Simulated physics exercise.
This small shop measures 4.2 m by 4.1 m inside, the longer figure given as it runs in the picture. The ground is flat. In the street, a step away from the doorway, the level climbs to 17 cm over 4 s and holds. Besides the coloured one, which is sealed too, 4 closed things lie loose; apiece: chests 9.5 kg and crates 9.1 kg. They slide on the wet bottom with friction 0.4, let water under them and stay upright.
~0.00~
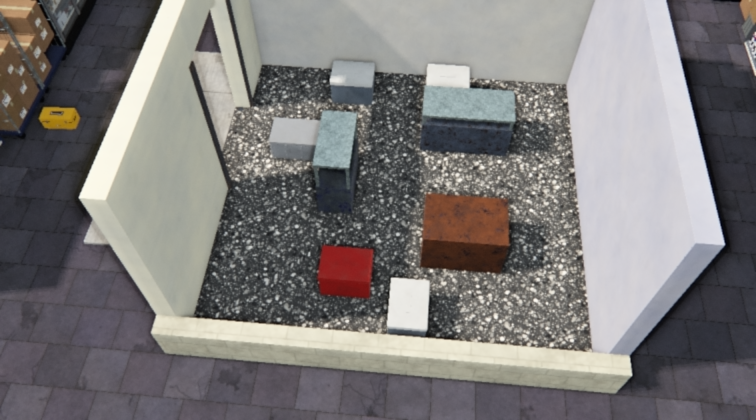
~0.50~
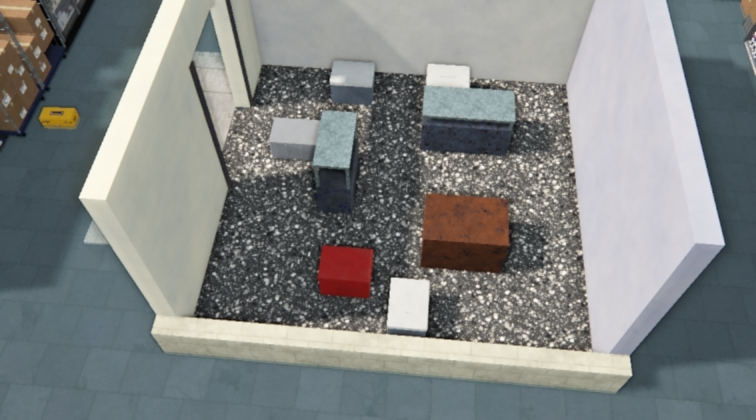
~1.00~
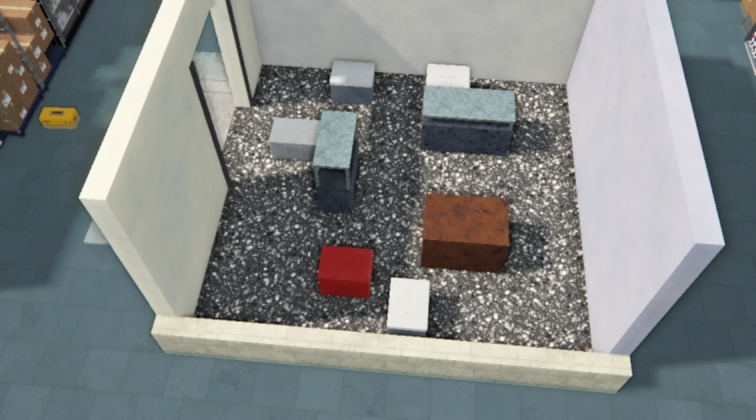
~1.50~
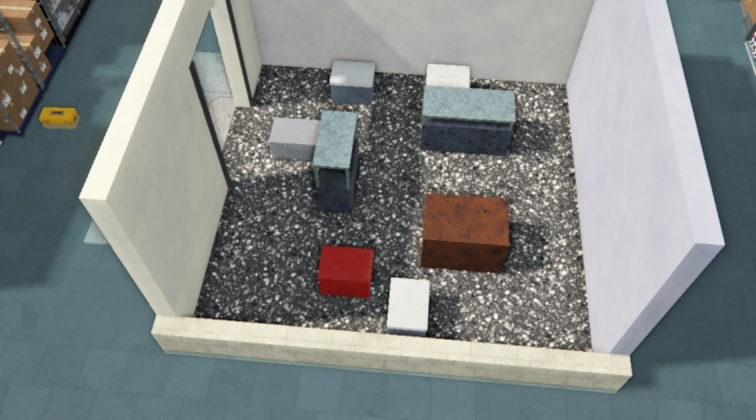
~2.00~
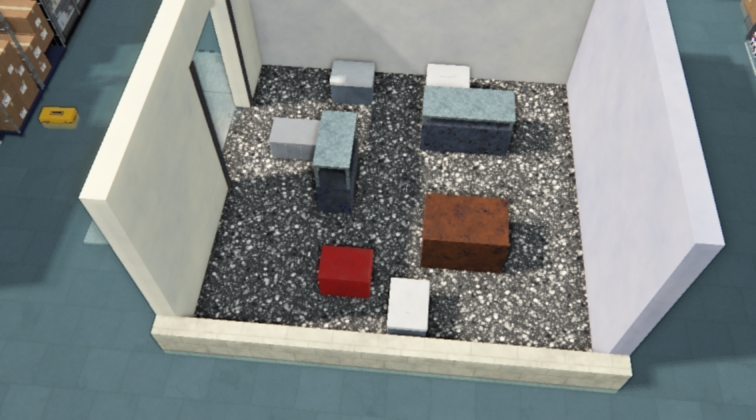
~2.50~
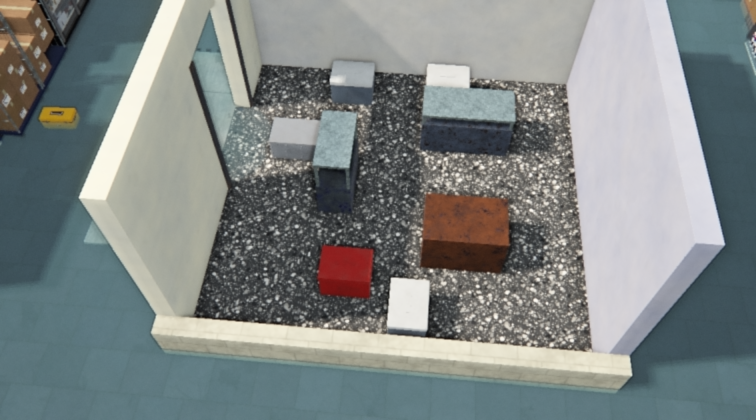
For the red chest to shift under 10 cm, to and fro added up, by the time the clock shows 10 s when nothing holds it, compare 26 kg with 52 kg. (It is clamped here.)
Verdict: The smaller load will do.
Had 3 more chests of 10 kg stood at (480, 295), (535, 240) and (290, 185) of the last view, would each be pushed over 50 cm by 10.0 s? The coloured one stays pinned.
In that order: Under, short of it, over.
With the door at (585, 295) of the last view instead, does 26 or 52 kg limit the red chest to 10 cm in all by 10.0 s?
In that case the lower weight is enough.
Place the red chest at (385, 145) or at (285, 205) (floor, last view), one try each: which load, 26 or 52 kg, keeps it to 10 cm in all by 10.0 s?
In that order: The smaller is enough; it takes the larger.
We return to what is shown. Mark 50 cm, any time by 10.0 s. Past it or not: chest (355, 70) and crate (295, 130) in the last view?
In turn: More, past it.
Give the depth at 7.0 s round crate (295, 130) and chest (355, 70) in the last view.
About 8 and 9 cm.
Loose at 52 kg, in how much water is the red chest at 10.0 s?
Roughly 3 cm.
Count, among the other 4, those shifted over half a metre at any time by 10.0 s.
3 of them.
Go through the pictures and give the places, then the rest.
The red chest at (346, 263), on the bottom; 0.0 m2 under water; 0 of 5 have shifted, in the first frame.
The red chest at (346, 263), on the bottom; water covers 0.0 m2; 0 of 5 have shifted, in the second frame.
The red chest at (346, 263), on the bottom; water covers 0.0 m2; 0 of 5 have shifted, in the third frame.
The red chest at (346, 263), on the bottom; 0.0 m2 under water; 0 of 5 have shifted, in the fourth frame.
The red chest at (346, 263) rests on the ground; water covers 0.0 m2; 0 of 5 have shifted, in the fifth frame.
The red chest at (346, 263) rests on the ground; water covers 0.3 m2; 0 of 5 have shifted, in the sixth frame.
After 3.5 s the red chest would be 0 cm from its start with 26 kg and 0 cm from its start with 52 kg; 0 cm of water round it then.
After 4.5 s the red chest would be 0 cm from its start with 26 kg and 0 cm from its start with 52 kg; 0 cm of water round it then.
After 7.0 s the red chest would be 0 cm from its start with 26 kg and 0 cm from its start with 52 kg; 2 cm of water round it then.
After 10.0 s the red chest would be 0 cm from its start with 26 kg and 0 cm from its start with 52 kg; 3 cm of water round it then.
